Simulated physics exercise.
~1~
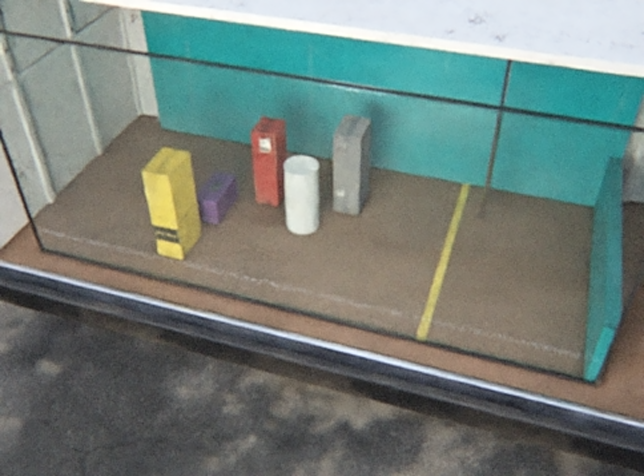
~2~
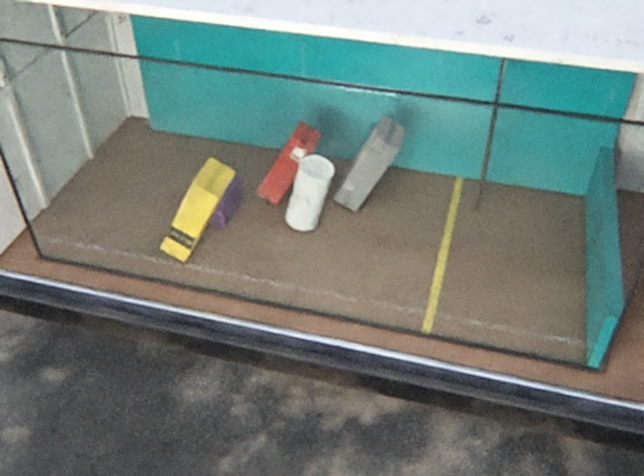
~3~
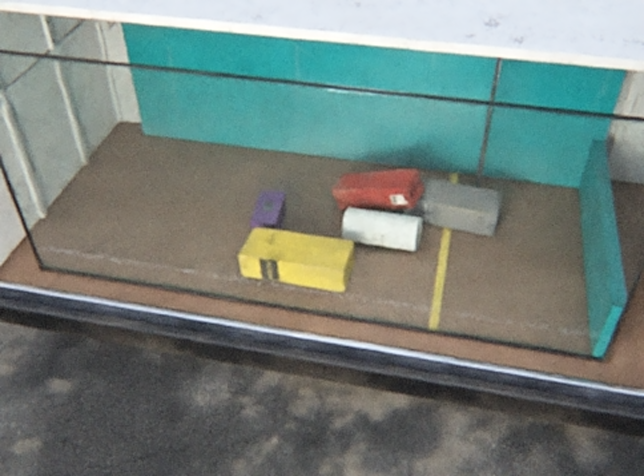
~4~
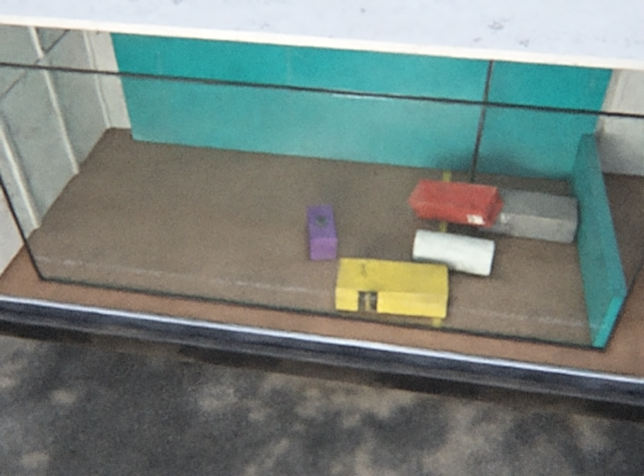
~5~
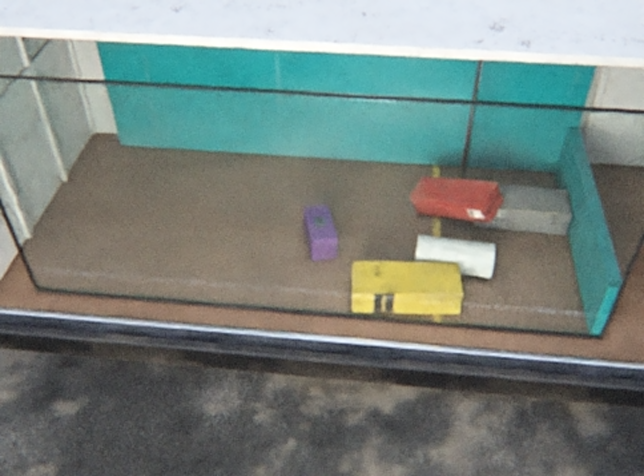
Four upright items, a yellow box, a red box, a grey box and a white cylinder, tip over to the right and slide across a brown floor with a small purple box, which stops short of a yellow line with the yellow box, while the red, grey and white items cross it.
